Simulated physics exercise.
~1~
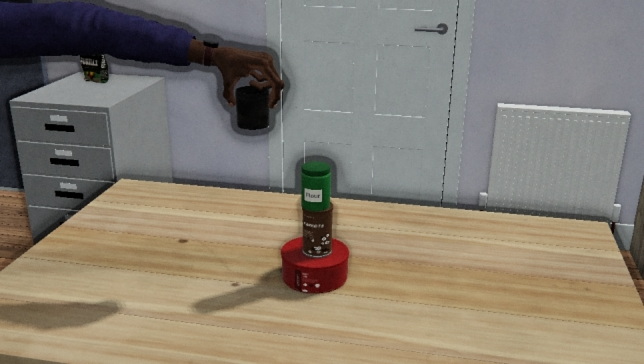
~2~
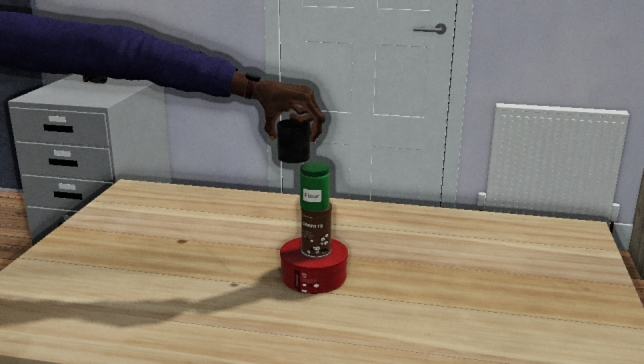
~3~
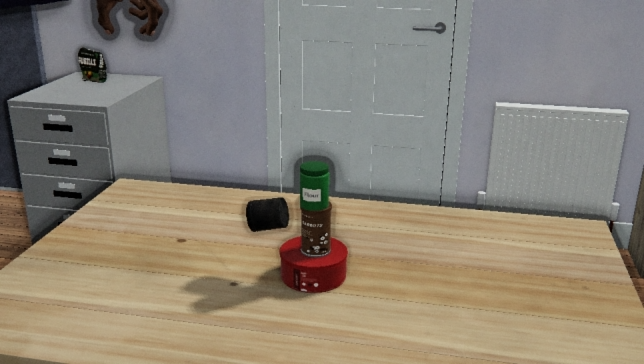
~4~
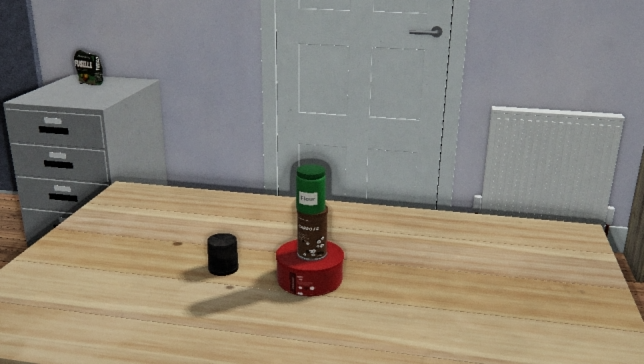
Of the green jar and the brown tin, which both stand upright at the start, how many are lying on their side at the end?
None of them are. The green jar and the brown tin both still stand upright on the red tub.
